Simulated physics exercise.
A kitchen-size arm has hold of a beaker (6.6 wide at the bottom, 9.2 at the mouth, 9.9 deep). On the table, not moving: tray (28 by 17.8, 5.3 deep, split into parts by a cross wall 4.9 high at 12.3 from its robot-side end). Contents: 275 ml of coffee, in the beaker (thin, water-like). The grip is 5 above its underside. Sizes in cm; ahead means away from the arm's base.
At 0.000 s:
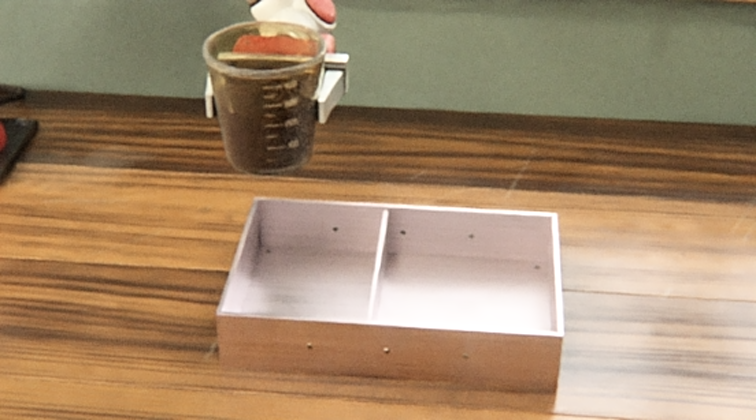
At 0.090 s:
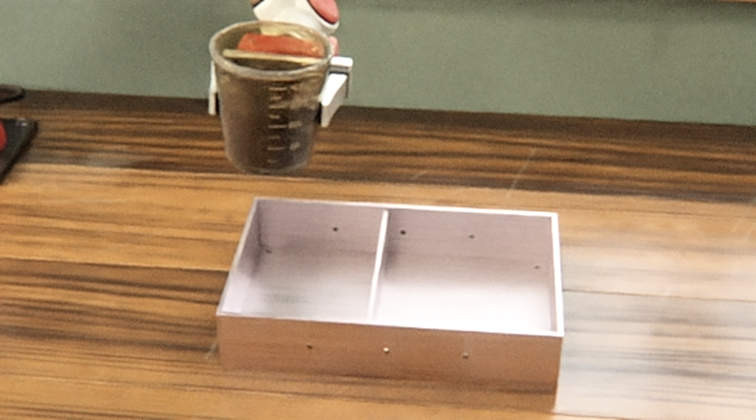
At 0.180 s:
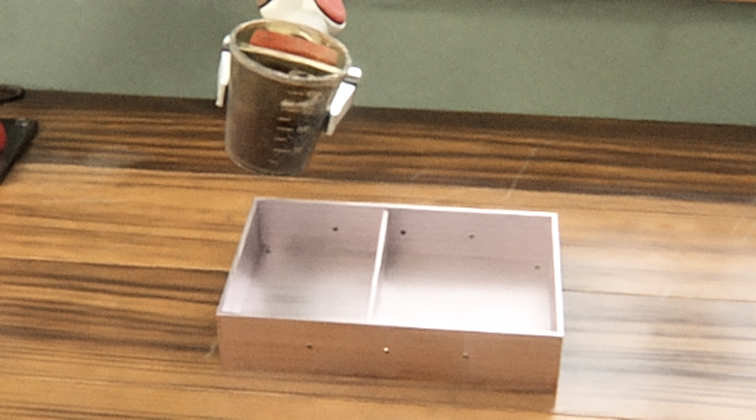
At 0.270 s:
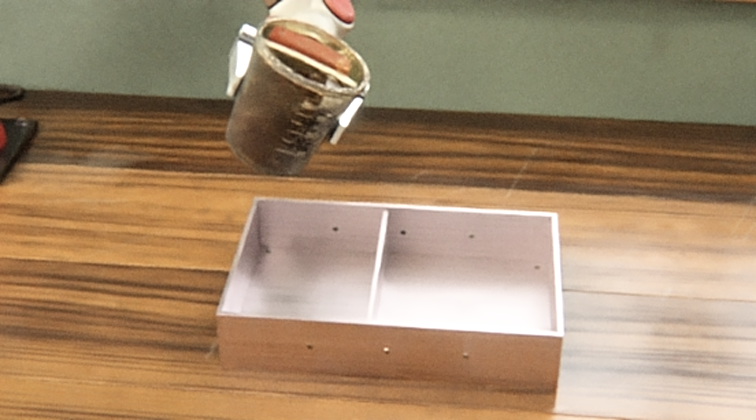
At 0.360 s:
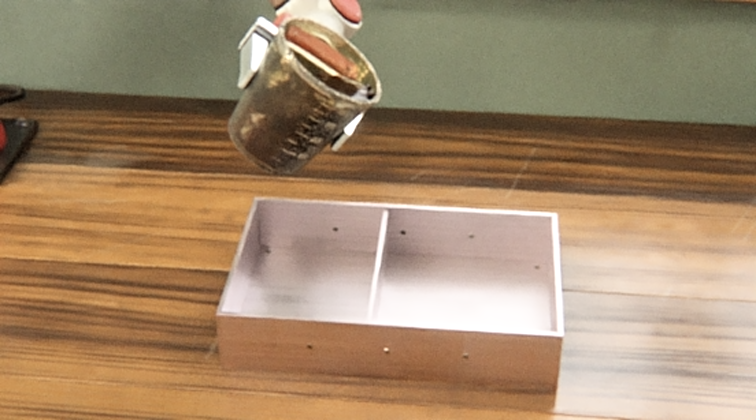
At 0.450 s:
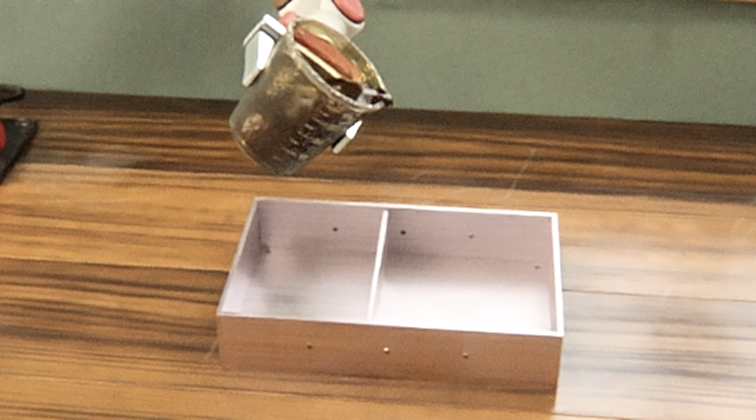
A wood-grain tabletop in front of a grey-green wall is seen from slightly above by a camera that stays still. A white and red robot gripper holds a clear, marked beaker of dark brown liquid above and behind a pale pinkish open box, which a cross wall divides into two compartments. The gripper steadily tilts the beaker to the right, shifting it slightly that way, while the box stays put.
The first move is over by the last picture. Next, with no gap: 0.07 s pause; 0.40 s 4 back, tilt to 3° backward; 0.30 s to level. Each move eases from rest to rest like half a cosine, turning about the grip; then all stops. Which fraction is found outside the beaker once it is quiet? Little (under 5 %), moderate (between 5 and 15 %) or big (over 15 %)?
Share outside the beaker: Little (under 5 %).
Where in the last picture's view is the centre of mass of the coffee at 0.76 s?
Near (269, 116).
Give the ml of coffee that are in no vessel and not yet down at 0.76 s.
About 0 ml.
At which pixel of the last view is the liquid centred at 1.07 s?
Near (256, 115).
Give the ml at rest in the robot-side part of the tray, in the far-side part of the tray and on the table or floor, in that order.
Roughly 0, 0, 0 ml.
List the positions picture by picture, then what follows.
In the first frame, beaker middle at (268, 103), level; upper third of the coffee around (268, 95), from x 220 to 315, top at y 70; 275 ml in the beaker.
In the second frame, beaker middle at (271, 103), tilted 4° forward; upper third of the coffee around (269, 94), from x 225 to 320, top at y 70.
In the third frame, beaker middle at (279, 104), tilted 13° forward; upper third of the coffee around (279, 94), from x 230 to 330, top at y 70.
In the fourth frame, beaker middle at (288, 104), tilted 26° forward; upper third of the coffee around (296, 96), from x 235 to 350, top at y 70.
In the fifth frame, beaker middle at (296, 104), tilted 35° forward; upper third of the coffee around (309, 98), from x 235 to 370, top at y 75.
In the sixth frame, beaker middle at (299, 105), tilted 39° forward; upper third of the coffee around (312, 98), from x 235 to 390, top at y 75; 275 ml in the beaker.
After 0.76 s, tilted 12° forward, liquid up to 23 above the table; 275 ml in the beaker.
After 1.07 s, tilted 2° backward, liquid up to 23 above the table; 275 ml in the beaker.
After 1.42 s, level, liquid up to 23 above the table; 275 ml in the beaker.
After 2.22 s, level, liquid up to 23 above the table; 275 ml in the beaker.
At rest, 275 ml in the beaker. That is 0 % outside the beaker.
